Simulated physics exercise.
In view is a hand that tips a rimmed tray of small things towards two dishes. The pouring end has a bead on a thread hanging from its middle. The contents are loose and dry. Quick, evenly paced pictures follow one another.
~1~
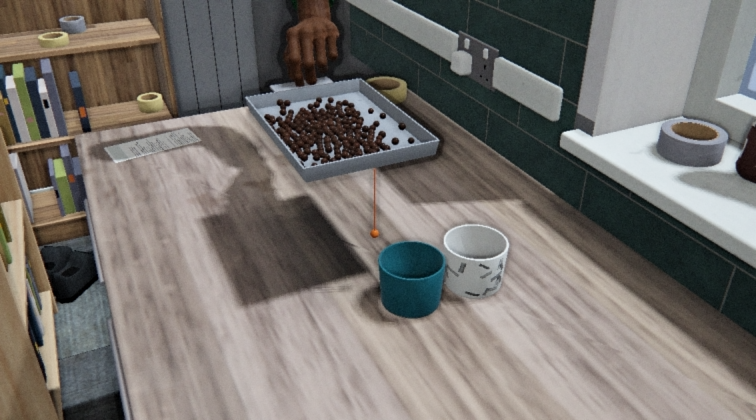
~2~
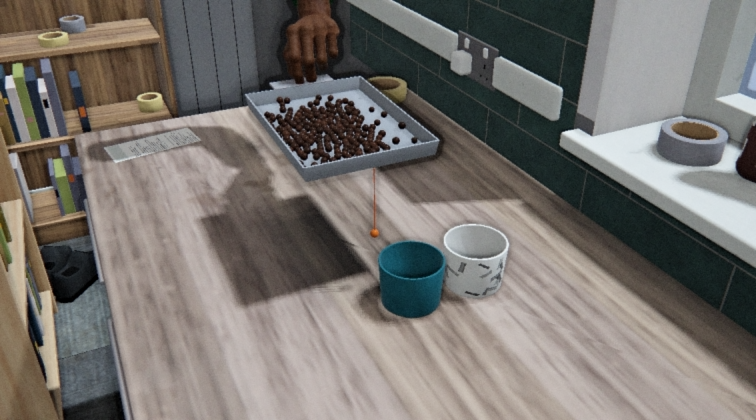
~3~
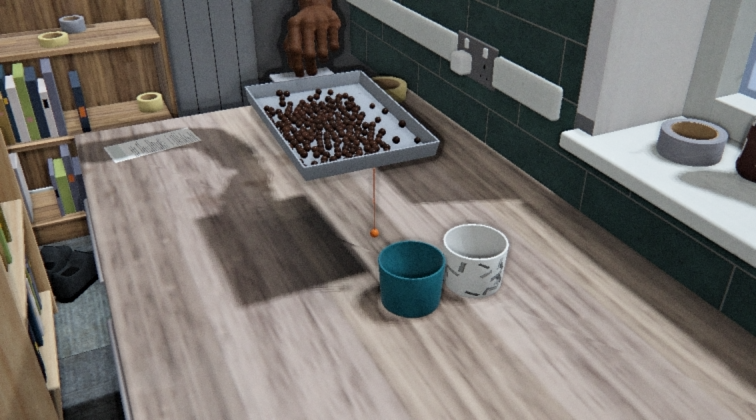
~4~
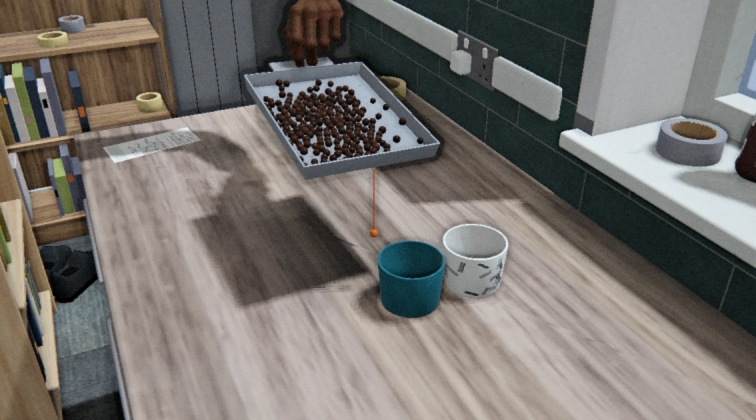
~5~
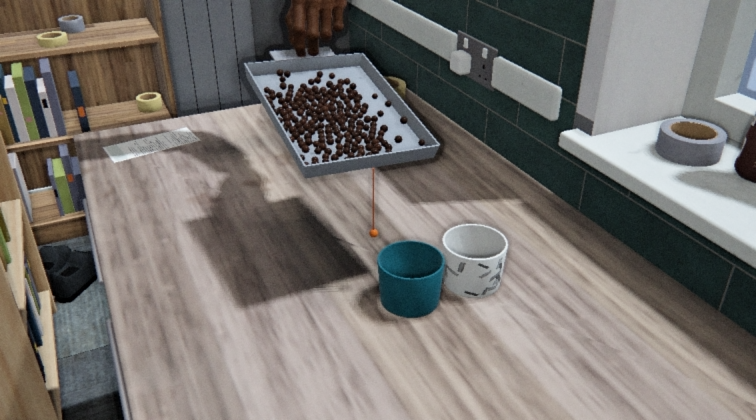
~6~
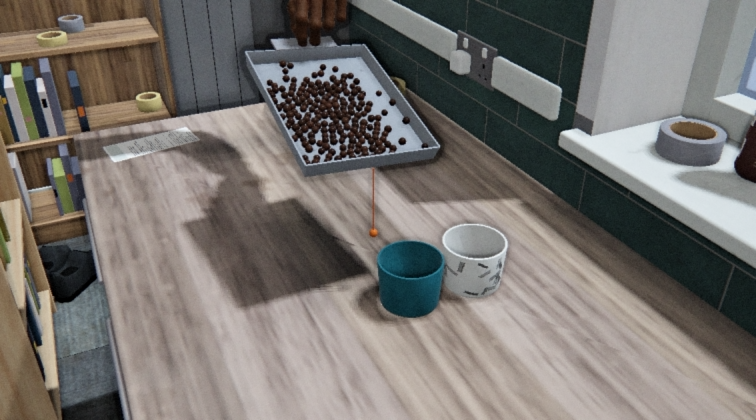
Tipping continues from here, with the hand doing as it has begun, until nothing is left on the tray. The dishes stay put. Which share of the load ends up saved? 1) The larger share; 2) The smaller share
1.
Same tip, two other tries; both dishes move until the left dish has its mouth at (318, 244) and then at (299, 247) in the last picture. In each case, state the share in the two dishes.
In the first position around 0 percent, in the second around 0 percent.
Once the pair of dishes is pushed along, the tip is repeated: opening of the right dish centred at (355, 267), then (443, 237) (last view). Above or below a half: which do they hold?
At place one the minor share; at place two the bulk.
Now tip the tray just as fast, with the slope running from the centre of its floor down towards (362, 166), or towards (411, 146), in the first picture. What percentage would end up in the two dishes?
I'd put it at some 30 % and then some 20 %.
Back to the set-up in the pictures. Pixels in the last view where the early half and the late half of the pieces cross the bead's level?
I'd say close to (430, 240) at first and close to (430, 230) later on.
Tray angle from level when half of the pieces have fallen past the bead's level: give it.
95°, roughly.
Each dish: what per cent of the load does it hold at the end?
Left about 40, right about 30 in a hundred.
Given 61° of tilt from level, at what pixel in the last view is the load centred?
The middle of the pieces shows up near (384, 132).
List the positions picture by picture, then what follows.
In the first picture, corners of the pouring end near (305, 167) and (436, 140), level; middle of the load near (328, 133), chocolate balls; left dish near (427, 295); right dish near (492, 275); bead on its thread near (374, 234).
In the second picture, corners of the pouring end near (305, 166) and (436, 140), level; middle of the load near (328, 131).
In the third picture, corners of the pouring end near (306, 166) and (436, 141), tipped barely, lowest at the right corner; middle of the load near (328, 128).
In the fourth picture, corners of the pouring end near (306, 165) and (436, 142), tipped a little, lowest at the right corner; middle of the load near (328, 123).
In the fifth picture, corners of the pouring end near (307, 164) and (437, 144), tipped a little, lowest at the right corner; middle of the load near (329, 119), a little on the move.
In the sixth picture, corners of the pouring end near (307, 163) and (437, 146), tipped clearly, lowest at the right corner; middle of the load near (333, 117), all but a few on the move; left dish near (426, 294); right dish near (490, 275).
Shortly afterwards, tray tipped steeply; all but a few on the tray; only a few in the left dish; only a few in the air.
Next, tray tipped past a quarter turn; a little on the tray; near a third in the left dish; near a quarter in the right dish; near a quarter outside both; a little in the air.
Some moments later, tray tipped past a quarter turn; near half in the left dish; near a quarter in the right dish; near a third outside both.
In the end, tray tipped past a quarter turn; near half in the left dish; near a quarter in the right dish; near a third outside both.
